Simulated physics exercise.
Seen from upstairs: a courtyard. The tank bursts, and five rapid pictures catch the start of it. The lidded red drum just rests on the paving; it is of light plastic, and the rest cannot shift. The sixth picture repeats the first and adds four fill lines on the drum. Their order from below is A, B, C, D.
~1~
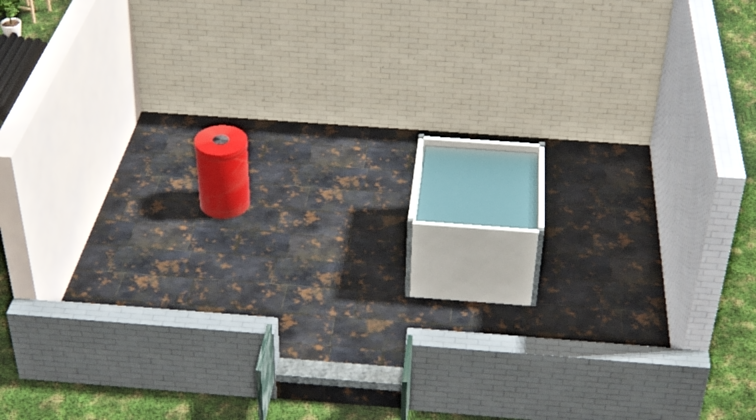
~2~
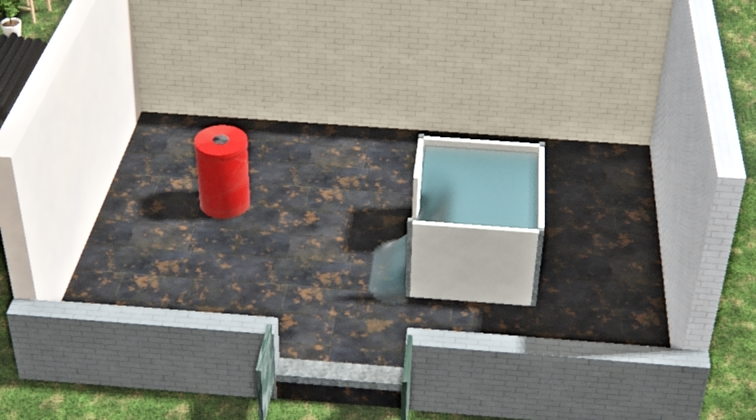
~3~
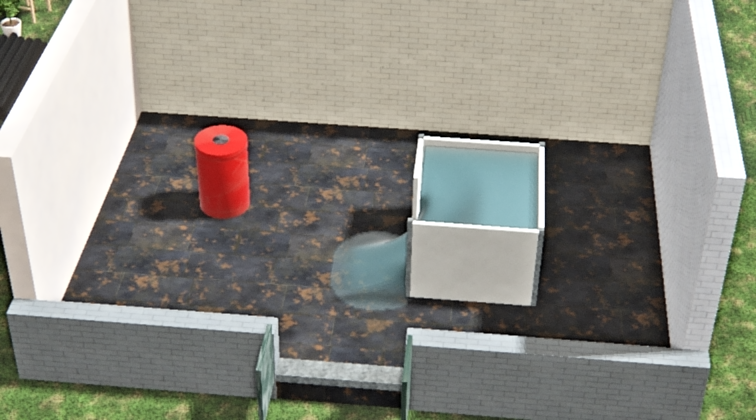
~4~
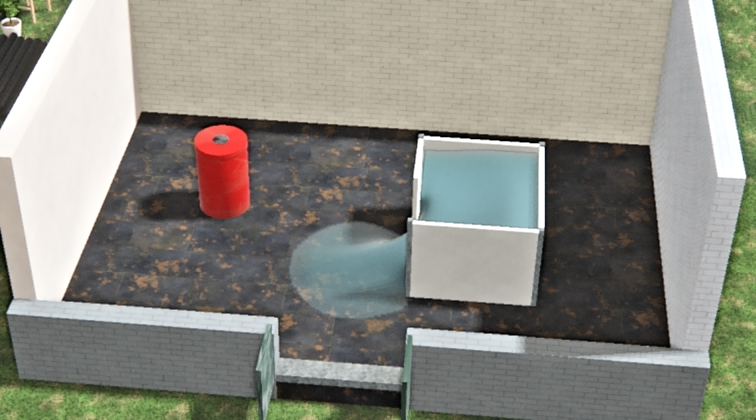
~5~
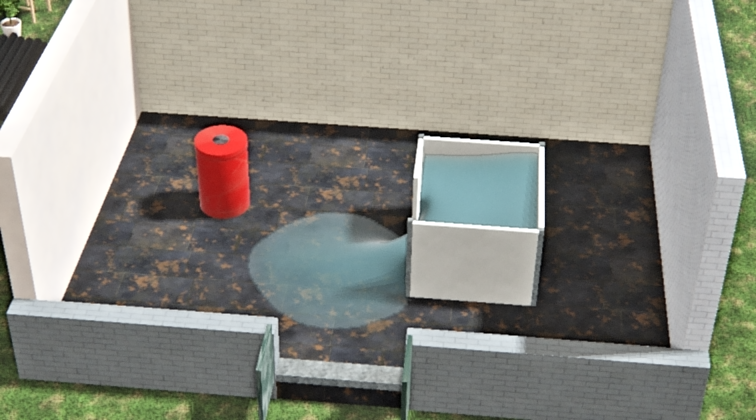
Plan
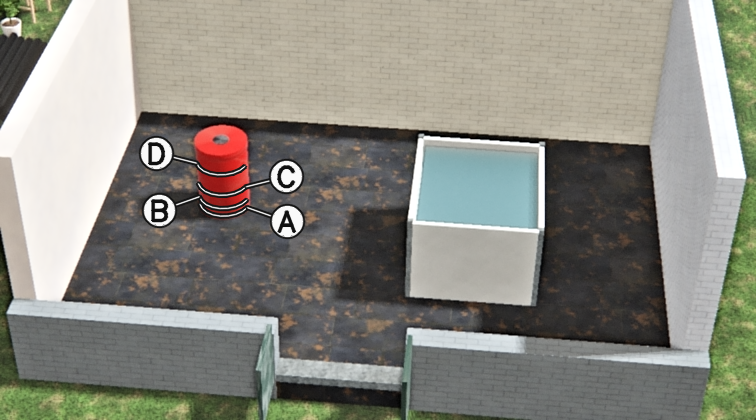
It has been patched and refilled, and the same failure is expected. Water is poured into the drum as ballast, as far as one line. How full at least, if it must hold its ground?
It is C.
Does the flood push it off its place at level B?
Yes.
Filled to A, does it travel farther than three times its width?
Yes.
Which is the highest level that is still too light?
B it is.
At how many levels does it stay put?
Two.
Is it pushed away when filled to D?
No.
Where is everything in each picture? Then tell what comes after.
Lid of the red drum at (221, 140); tank full, its middle at (478, 188); open gate at (342, 327), in the first frame.
In the second frame, 2 % of the ground under water, its edge towards the drum at (385, 249).
In the third frame, 4 % of the ground under water, its edge towards the drum at (352, 242).
In the fourth frame, 6 % of the ground under water, its edge towards the drum at (311, 242).
Lid of the red drum at (221, 140); 10 % of the ground under water, its edge towards the drum at (271, 240), in the fifth frame.
In white, A at (220, 216); B at (219, 208); C at (219, 195); D at (217, 174); from the bottom up A, B, C, D.
Choosing A, it is pushed about 7 times its own width away.
Choosing B, it is pushed about its own width away.
Choosing C, it does not move.
Choosing D, it does not move.
